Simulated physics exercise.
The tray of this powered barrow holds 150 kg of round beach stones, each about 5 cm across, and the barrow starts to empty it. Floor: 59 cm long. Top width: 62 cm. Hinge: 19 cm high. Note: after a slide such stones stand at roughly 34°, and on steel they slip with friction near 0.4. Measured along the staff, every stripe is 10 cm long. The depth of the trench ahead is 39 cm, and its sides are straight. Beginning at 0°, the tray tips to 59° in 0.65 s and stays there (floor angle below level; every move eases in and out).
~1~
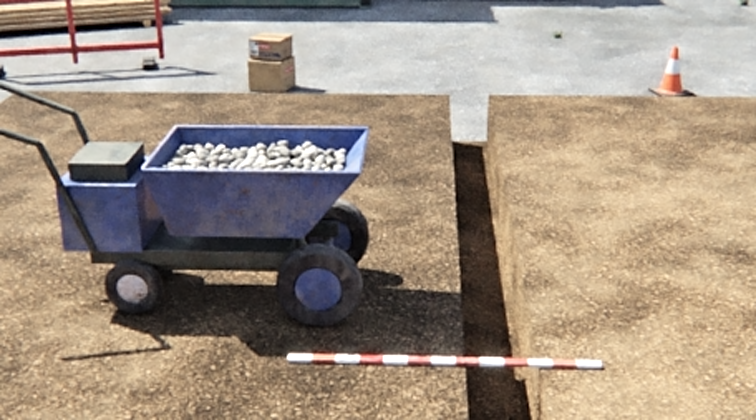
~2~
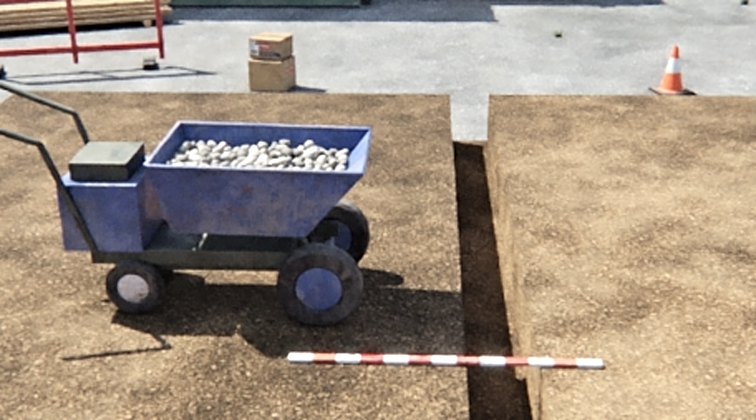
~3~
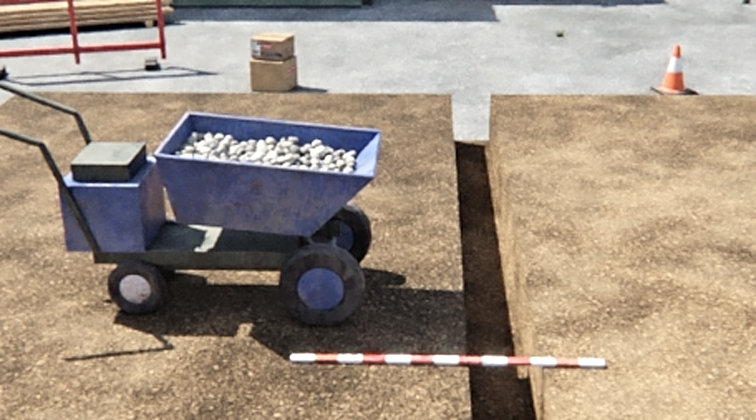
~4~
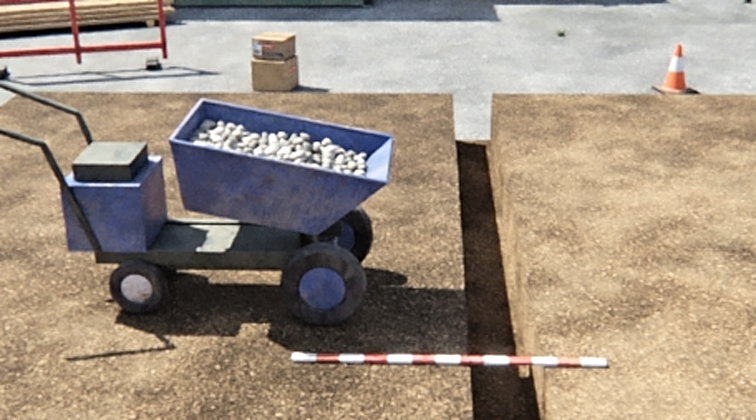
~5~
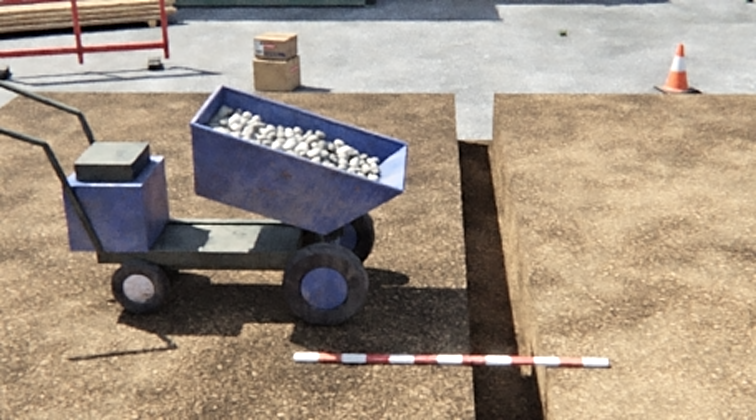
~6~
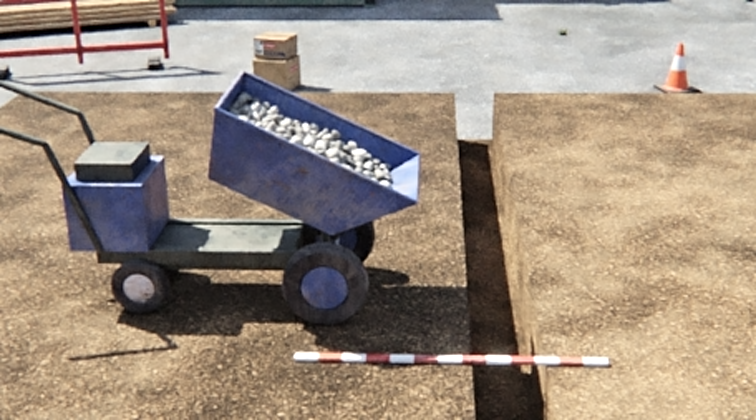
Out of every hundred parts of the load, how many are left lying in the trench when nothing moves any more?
Around 62 in every hundred.
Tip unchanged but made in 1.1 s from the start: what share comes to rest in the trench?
75 per cent.
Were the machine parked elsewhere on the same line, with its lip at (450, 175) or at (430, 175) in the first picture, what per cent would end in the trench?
10 % and 25 %.
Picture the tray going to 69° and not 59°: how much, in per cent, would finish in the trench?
Then close to 75 per cent.
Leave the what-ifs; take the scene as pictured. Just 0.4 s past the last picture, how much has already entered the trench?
By then, around 10 percent.
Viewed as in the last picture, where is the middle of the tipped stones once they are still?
(510, 347).
Then, 0.2 s after the last picture the floor is at 50°, 100 % in the tray; the foremost stones are at (424, 221).
Then, 0.4 s after the last picture the floor is at 59°, 89 % in the tray, 2 % short of the trench, 9 % in the trench; the foremost stones are at (519, 294).
Then, 0.8 s after the last picture the floor is at 59°, 40 % in the tray, 2 % short of the trench, 35 % in the trench, 23 % past the trench; the foremost stones are at (641, 292).
Then, 2.8 s after the last picture the floor is at 59°, 12 % in the tray, 1 % short of the trench, 62 % in the trench, 24 % past the trench; the foremost stones are past the picture's edge.
